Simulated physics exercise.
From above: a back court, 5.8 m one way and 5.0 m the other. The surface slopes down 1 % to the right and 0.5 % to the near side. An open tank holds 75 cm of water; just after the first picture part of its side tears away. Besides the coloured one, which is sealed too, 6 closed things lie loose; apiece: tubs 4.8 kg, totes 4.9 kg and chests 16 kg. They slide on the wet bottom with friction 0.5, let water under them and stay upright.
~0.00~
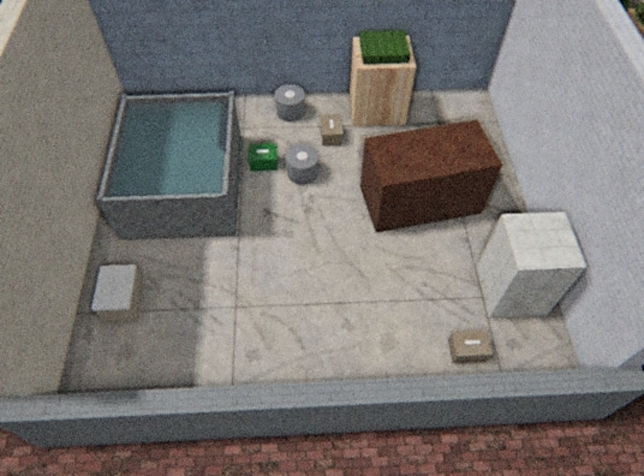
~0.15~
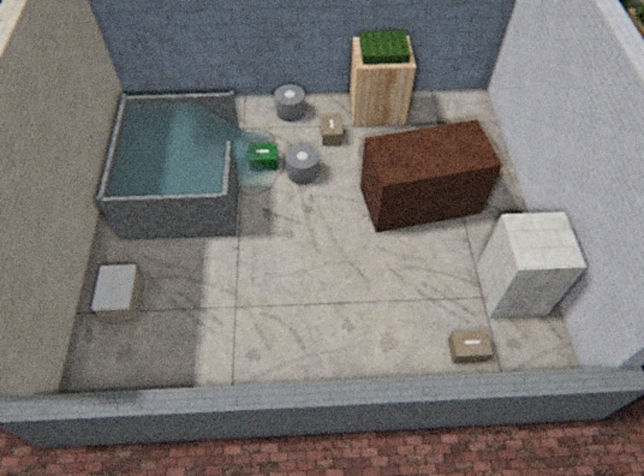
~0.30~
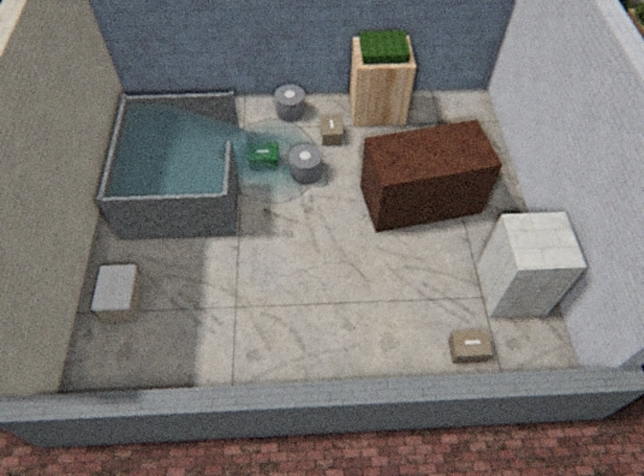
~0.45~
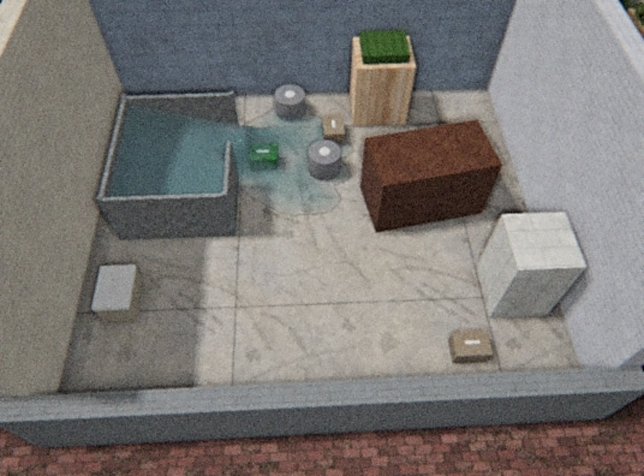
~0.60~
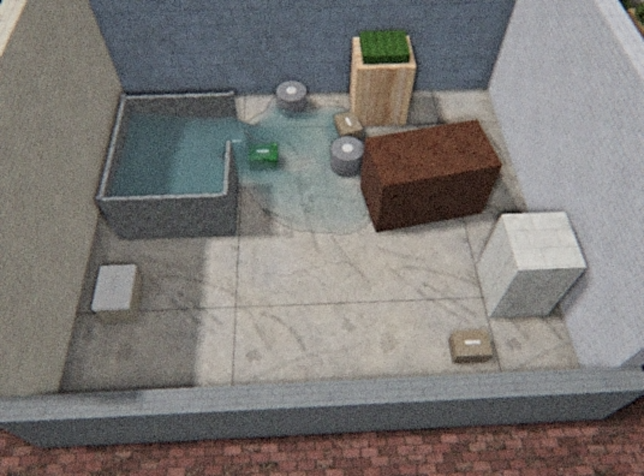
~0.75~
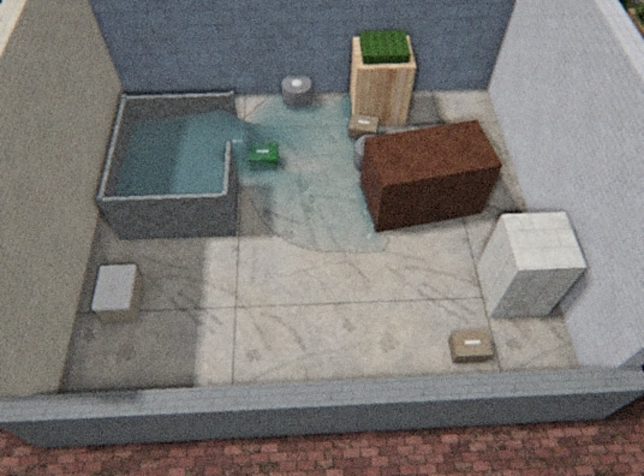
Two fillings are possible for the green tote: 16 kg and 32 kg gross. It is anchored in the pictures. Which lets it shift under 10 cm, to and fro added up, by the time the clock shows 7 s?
I expect that neither load is enough.
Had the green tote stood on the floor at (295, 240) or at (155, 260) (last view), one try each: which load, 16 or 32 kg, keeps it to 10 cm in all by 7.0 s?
In turn: Either load holds; either load holds.
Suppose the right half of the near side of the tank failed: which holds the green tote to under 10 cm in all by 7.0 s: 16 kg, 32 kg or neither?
Then the lower weight is enough.
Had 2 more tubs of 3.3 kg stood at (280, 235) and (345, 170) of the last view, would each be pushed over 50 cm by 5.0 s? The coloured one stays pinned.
In turn: Past it, past it.
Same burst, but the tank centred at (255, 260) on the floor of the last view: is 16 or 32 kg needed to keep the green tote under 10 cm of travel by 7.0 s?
Then the smaller load will do.
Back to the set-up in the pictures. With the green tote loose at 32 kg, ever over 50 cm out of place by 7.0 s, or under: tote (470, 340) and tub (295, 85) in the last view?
In turn: Past it, more.
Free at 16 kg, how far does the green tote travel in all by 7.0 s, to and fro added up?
Some 650 cm in all.
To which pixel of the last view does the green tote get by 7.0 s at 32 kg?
Near (488, 135).
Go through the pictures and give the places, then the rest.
In the first picture, the green tote at (263, 152), on the bottom; water covers 2.4 m2; 0 of 7 have shifted.
In the second picture, the green tote at (263, 152), on the bottom; 3.0 m2 under water; 1 of 7 have shifted.
In the third picture, the green tote at (263, 152) rests on the ground; 3.7 m2 under water; 1 of 7 have shifted.
In the fourth picture, the green tote at (263, 152), on the bottom; 4.7 m2 under water; 2 of 7 have shifted.
In the fifth picture, the green tote at (263, 152), on the bottom; 6.1 m2 under water; 4 of 7 have shifted.
In the sixth picture, the green tote at (263, 152), on the bottom; water covers 7.5 m2; 4 of 7 have shifted.
After 1.4 s the green tote would be 272 cm from its start with 16 kg and 167 cm from its start with 32 kg; 9 cm of water round it then.
After 3.1 s the green tote would be 328 cm from its start with 16 kg and 322 cm from its start with 32 kg; 19 cm of water round it then.
After 4.9 s the green tote would be 250 cm from its start with 16 kg and 326 cm from its start with 32 kg; 17 cm of water round it then.
After 7.0 s the green tote would be 315 cm from its start with 16 kg and 326 cm from its start with 32 kg; 13 cm of water round it then.
